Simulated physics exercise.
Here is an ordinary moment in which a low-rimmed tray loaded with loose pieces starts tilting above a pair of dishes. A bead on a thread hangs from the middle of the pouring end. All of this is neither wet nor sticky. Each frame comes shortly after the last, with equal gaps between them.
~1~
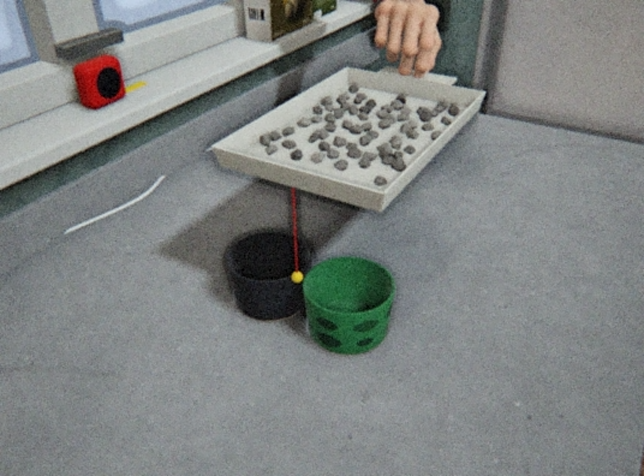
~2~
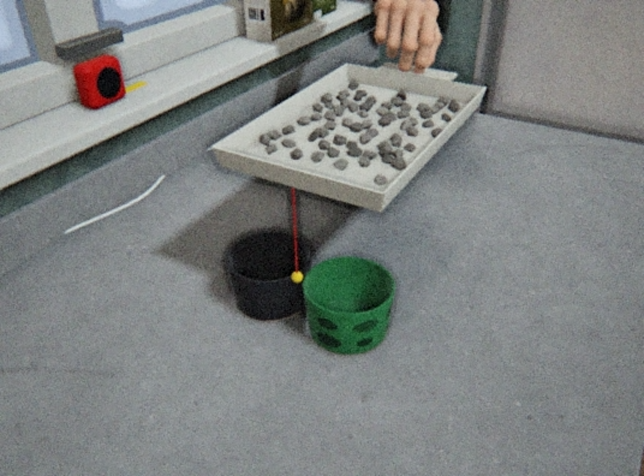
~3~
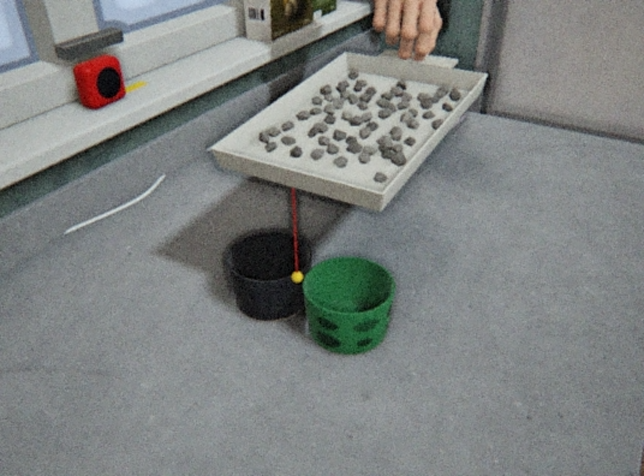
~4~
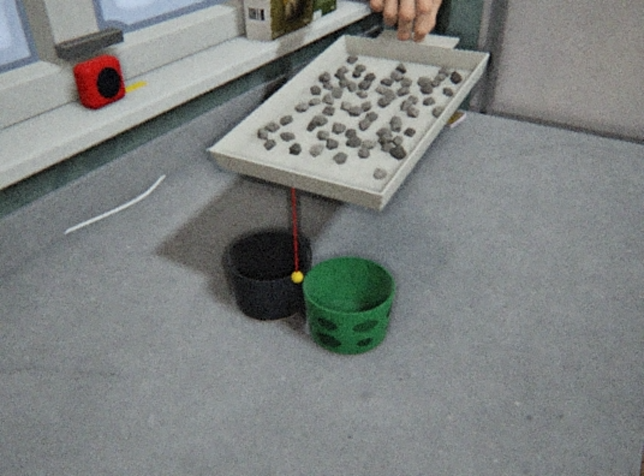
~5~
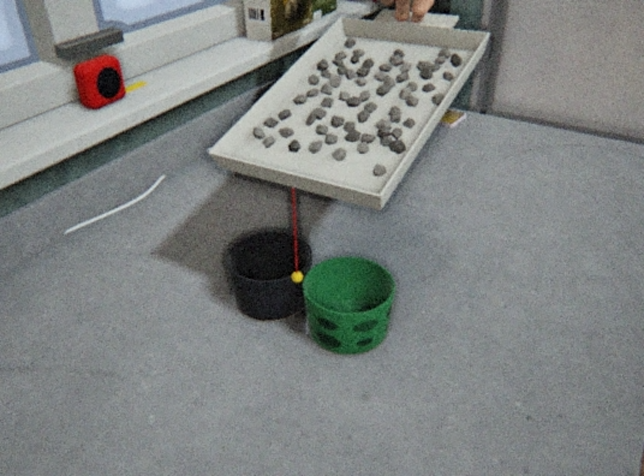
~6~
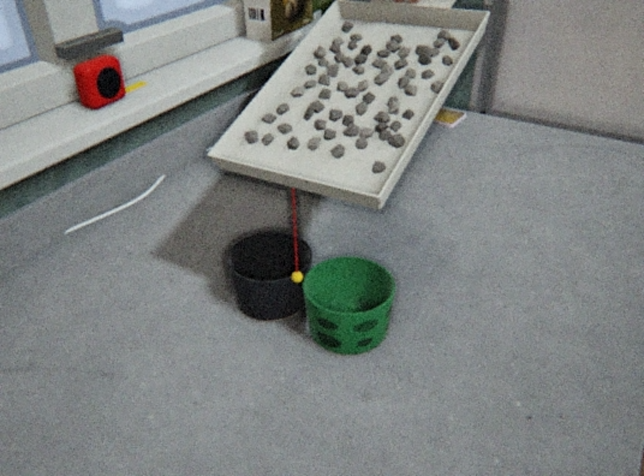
On a grey surface by a window, a hand raises the far end of a gravel-strewn tray above black and green dishes.
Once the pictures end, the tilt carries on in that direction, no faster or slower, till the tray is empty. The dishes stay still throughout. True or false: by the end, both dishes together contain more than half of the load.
False.
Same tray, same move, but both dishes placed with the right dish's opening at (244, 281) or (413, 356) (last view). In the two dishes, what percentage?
First position: Some 40 %; second position: Some 20 %.
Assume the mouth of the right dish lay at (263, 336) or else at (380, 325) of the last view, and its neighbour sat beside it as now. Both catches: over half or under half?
The bulk of it, then Short of half.
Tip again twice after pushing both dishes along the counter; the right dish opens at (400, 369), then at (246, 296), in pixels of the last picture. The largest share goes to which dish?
Trial one goes to the one to the left, trial two to the one to the right.
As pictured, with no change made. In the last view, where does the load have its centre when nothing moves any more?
Resting centre, last frame: Roughly (244, 370).
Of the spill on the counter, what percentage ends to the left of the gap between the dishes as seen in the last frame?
Roughly 90 percent.
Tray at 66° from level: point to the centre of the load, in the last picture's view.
Look close to (275, 171) in the last picture.
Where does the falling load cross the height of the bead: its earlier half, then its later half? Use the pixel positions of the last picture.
Early-half point (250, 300); late-half point (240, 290).
Shortly afterwards, tray tipped steeply; the bulk on the tray; a little in the air.
Next, tray tipped past a quarter turn; near half on the tray; near a third outside both; a little in the air.
Some moments later, tray tipped past a quarter turn; the whole lot outside both.
In the end, tray tipped past a quarter turn; none at all in the right dish; none at all in the left dish; the whole lot outside both.
